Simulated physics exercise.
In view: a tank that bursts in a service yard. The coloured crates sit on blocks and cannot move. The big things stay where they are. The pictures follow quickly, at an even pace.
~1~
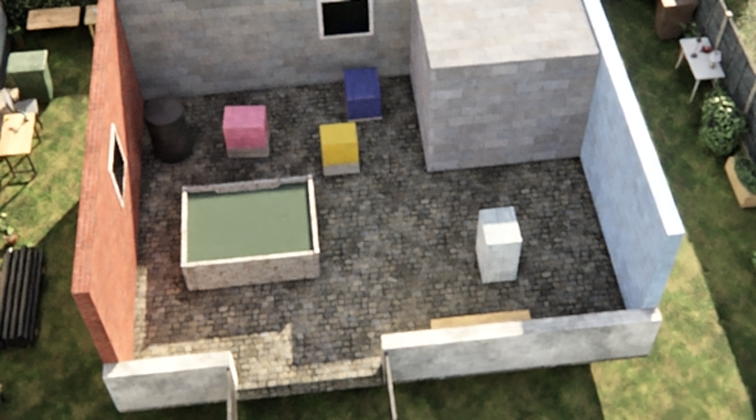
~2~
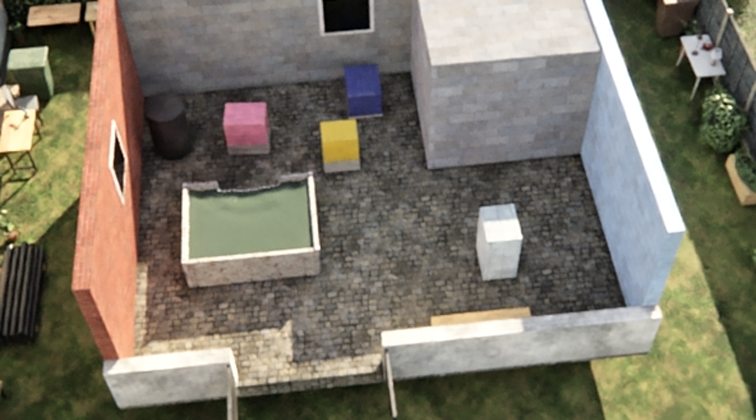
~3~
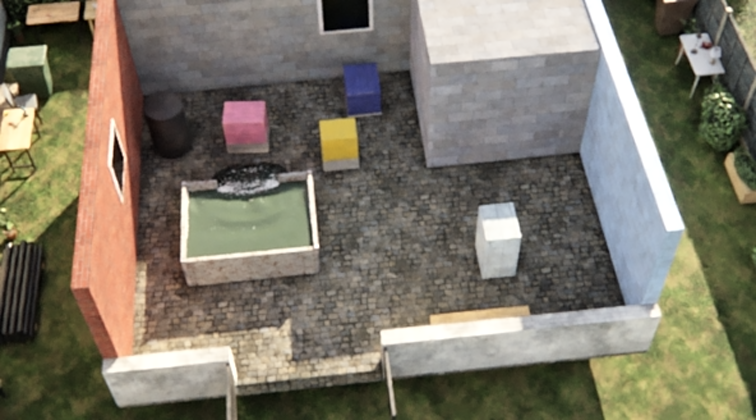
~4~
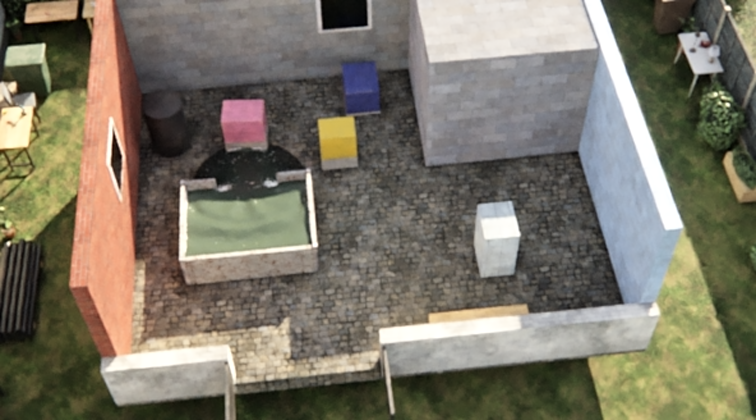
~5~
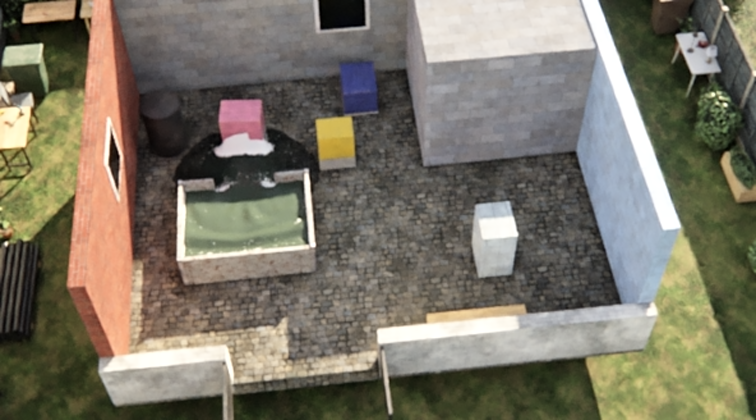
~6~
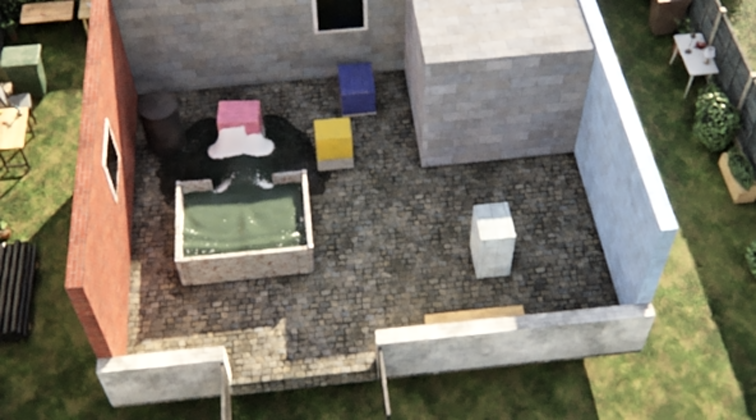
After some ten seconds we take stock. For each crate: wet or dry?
The yellow crate escapes dry; the pink crate is wetted; the blue crate is wetted.
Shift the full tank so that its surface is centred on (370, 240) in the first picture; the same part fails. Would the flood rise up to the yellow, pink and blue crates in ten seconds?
In short: The yellow one is soaked, the pink one remains dry, the blue one takes water.
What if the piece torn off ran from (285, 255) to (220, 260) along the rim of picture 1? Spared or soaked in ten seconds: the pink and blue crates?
Then: Pink escapes it; blue is safe.
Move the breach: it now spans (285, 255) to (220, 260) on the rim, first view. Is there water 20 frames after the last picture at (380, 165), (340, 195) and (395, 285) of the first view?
In that order: Dry, clear, not flooded.
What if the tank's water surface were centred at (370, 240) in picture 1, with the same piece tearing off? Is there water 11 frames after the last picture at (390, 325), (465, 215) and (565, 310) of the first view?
In that order: Dry, clear, dry.
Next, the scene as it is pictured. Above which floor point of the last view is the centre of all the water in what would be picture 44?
Close to (256, 190).
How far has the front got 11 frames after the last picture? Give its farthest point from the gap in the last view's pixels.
I would point to (398, 74).
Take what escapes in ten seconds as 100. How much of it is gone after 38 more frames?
Some 0 per cent.
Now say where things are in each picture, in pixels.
Still water in the open tank at (249, 223), in the first frame.
The front is at a hidden place, out from the gap on the open tank's far side, in the second frame.
Water pours out on the open tank's far side and has run to (224, 173), in the third frame.
The front is at (222, 154), out from the gap on the open tank's far side, in the fourth frame.
The front is at (216, 138), out from the gap on the open tank's far side, in the fifth frame.
The front is at (207, 122), out from the gap on the open tank's far side, in the sixth frame.
A moment on, water covers 15 % of the floor; the yellow crate water round its plinth, the pink crate water round its plinth, the blue crate water round its plinth.
Next, water covers 30 % of the floor; the yellow crate water round its plinth, the pink crate water round its plinth, the blue crate water round its plinth.
Then, water covers 45 % of the floor; the yellow crate water round its plinth, the pink crate water round its plinth, the blue crate water round its plinth.
Later, water covers 60 % of the floor; the yellow crate water round its plinth, the pink crate water round its plinth, the blue crate water round its plinth.
In the end, water covers 80 % of the floor; the yellow crate stayed above the water, the pink crate was topped, the blue crate was topped.
